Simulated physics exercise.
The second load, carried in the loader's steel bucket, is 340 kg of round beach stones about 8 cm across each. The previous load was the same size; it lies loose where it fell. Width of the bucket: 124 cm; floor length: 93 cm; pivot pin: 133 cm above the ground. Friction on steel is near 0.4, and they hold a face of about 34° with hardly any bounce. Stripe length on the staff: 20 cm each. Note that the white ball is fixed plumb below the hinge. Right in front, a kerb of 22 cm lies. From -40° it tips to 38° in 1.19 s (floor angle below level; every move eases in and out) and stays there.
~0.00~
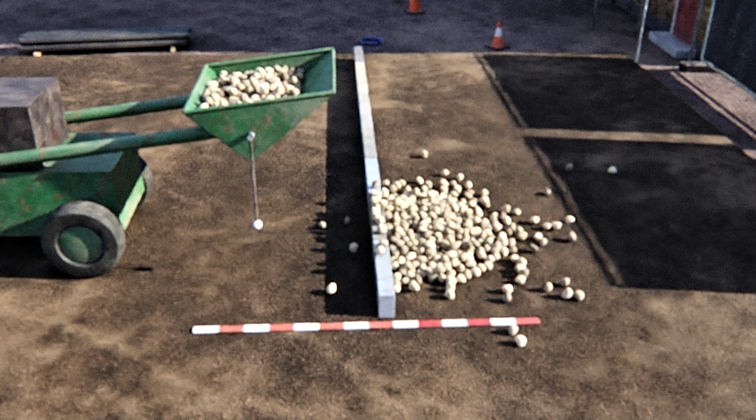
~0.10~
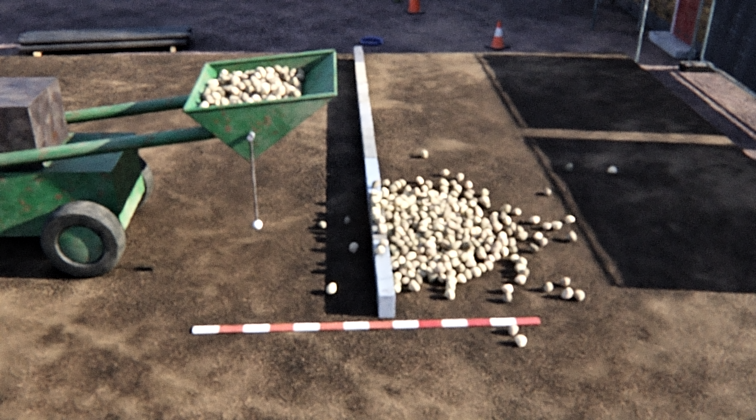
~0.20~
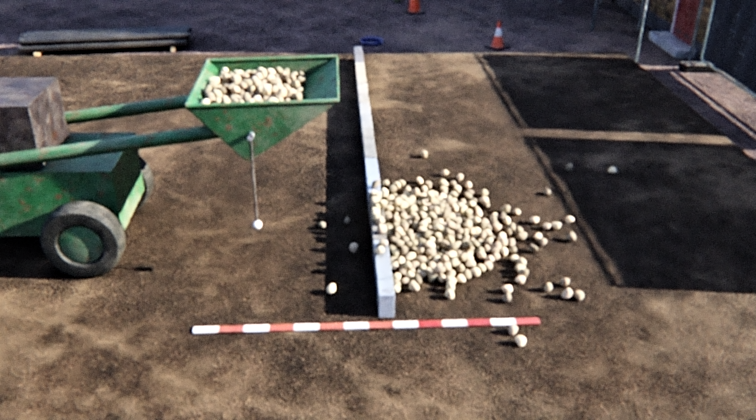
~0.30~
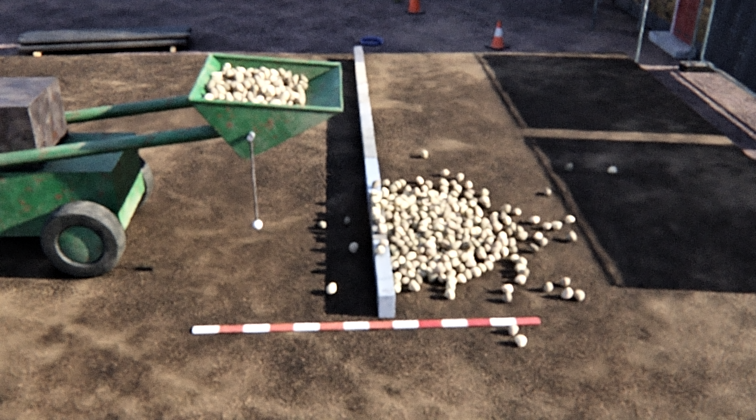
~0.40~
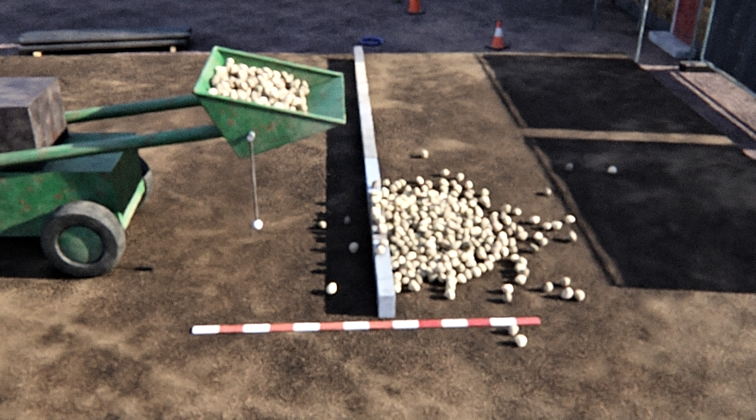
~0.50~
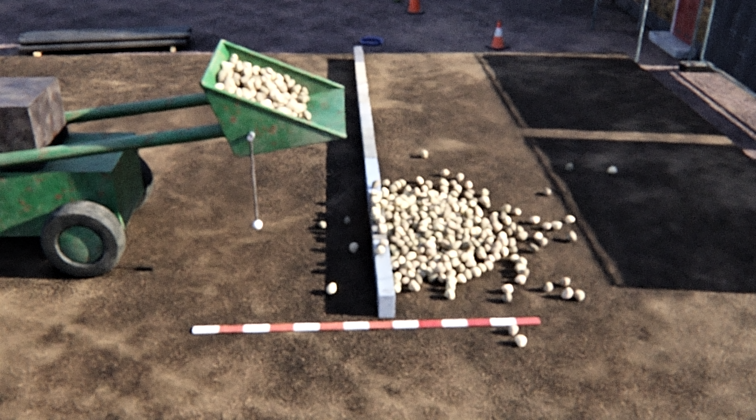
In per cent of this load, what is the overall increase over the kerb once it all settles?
18 out of 100, about.
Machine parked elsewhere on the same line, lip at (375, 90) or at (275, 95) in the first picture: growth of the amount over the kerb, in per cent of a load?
Around 90 percent, then around 0 percent.
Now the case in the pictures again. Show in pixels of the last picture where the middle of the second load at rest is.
The centre sits about (353, 227).
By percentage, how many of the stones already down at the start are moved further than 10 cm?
Near 5 per cent, I reckon.
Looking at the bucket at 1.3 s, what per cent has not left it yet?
Close to 65 per cent of the load.
After 0.9 s the floor is at 26°; in per cent of one load, 100 in the bucket, 4 on this side of the kerb, 96 over the kerb; the foremost stones are at (569, 213).
After 1.3 s the floor is at 38°; in per cent of one load, 65 in the bucket, 39 on this side of the kerb, 96 over the kerb; the foremost stones are at (569, 213).
After 1.6 s the floor is at 38°; in per cent of one load, 12 in the bucket, 86 on this side of the kerb, 102 over the kerb; the foremost stones are at (569, 213).
After 4.3 s the floor is at 38°; in per cent of one load, 0 in the bucket, 86 on this side of the kerb, 114 over the kerb; the foremost stones are at (569, 213). Net gain over the kerb, 18.
